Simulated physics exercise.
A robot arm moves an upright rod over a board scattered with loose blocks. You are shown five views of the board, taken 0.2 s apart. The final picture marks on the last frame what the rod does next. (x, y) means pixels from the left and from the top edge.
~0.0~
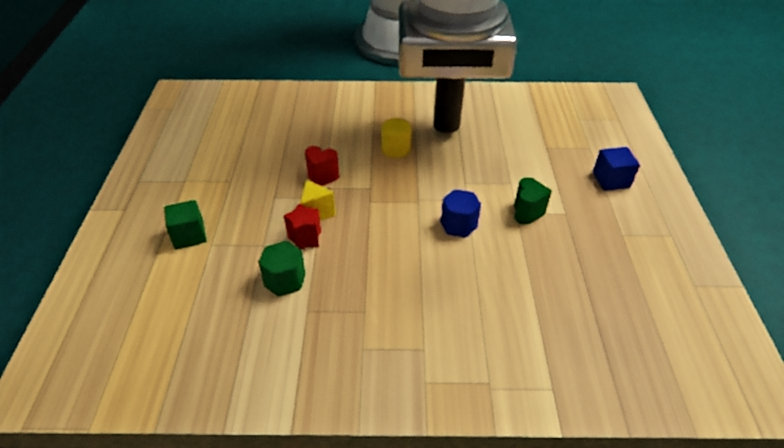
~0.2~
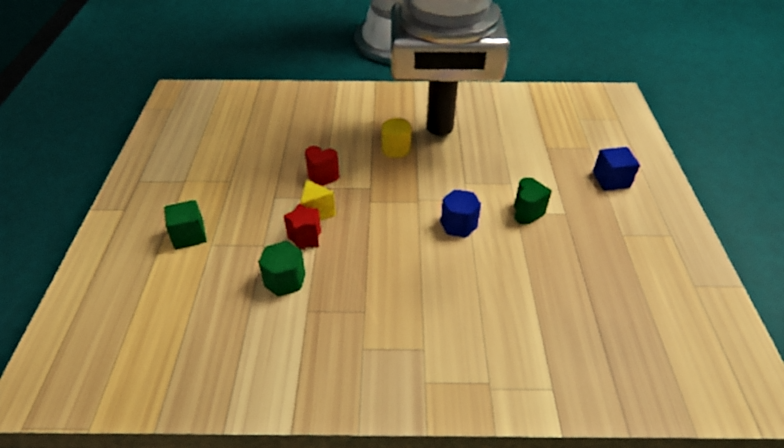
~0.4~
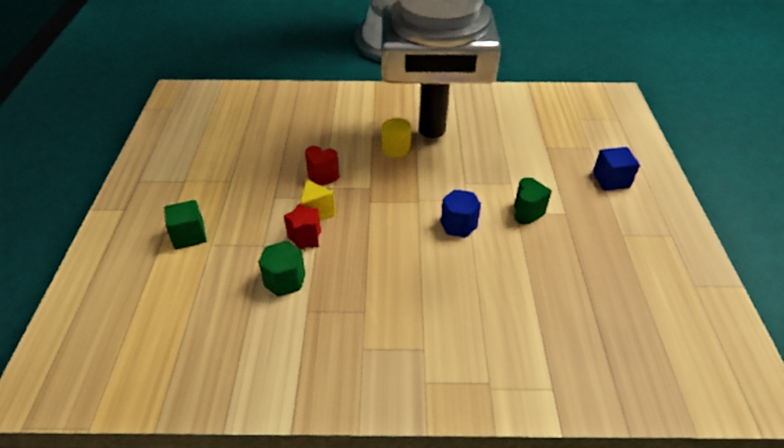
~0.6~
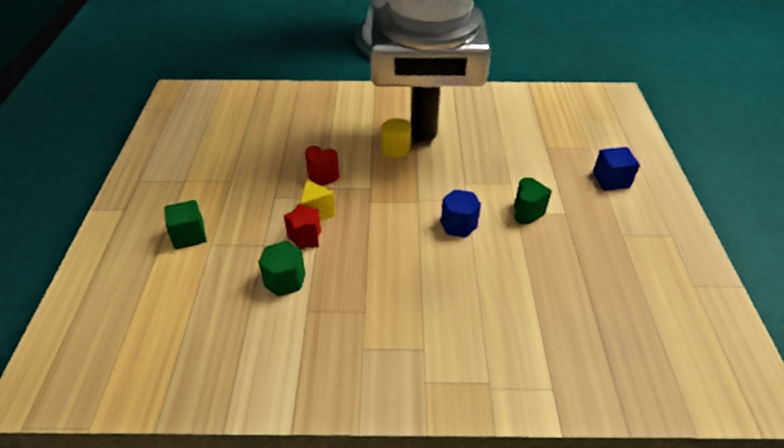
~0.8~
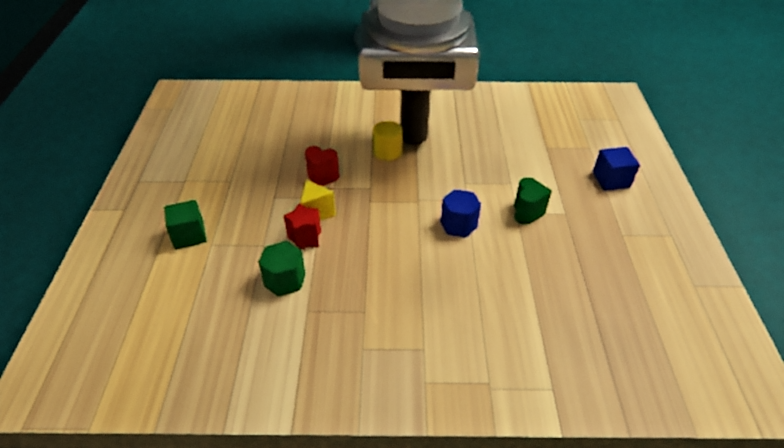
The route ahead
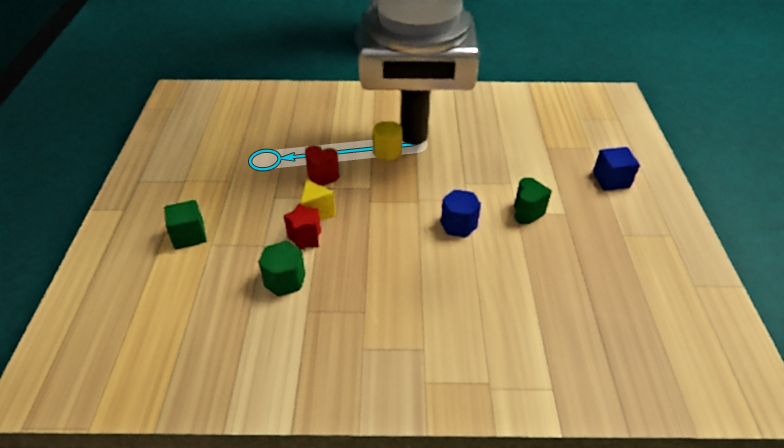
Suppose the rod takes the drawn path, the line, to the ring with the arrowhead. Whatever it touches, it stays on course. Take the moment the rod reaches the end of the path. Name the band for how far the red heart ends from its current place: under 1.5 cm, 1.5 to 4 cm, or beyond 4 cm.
It will fall in the middle band, 1.5 to 4 cm.
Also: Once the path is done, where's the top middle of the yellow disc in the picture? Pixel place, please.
In the picture, that point is around (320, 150).
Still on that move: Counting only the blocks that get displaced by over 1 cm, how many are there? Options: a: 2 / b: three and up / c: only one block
The answer is a.
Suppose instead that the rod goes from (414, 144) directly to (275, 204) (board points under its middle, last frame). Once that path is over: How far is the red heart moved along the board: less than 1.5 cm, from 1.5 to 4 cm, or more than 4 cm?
The red heart ends up quite far away, over 4 cm.
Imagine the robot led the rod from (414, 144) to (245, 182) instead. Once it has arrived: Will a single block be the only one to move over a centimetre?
Going by the path, no.
The drawn path runs from (414, 144) directly to (265, 160).
The first path, step by step. One third of the way, rod (364, 142); yellow disc (343, 141).
Two thirds of the way, rod (314, 147); red heart (307, 166); yellow disc (320, 150).
At the end, rod (263, 152); yellow triangle not moved; red heart (307, 166); yellow disc (320, 150).
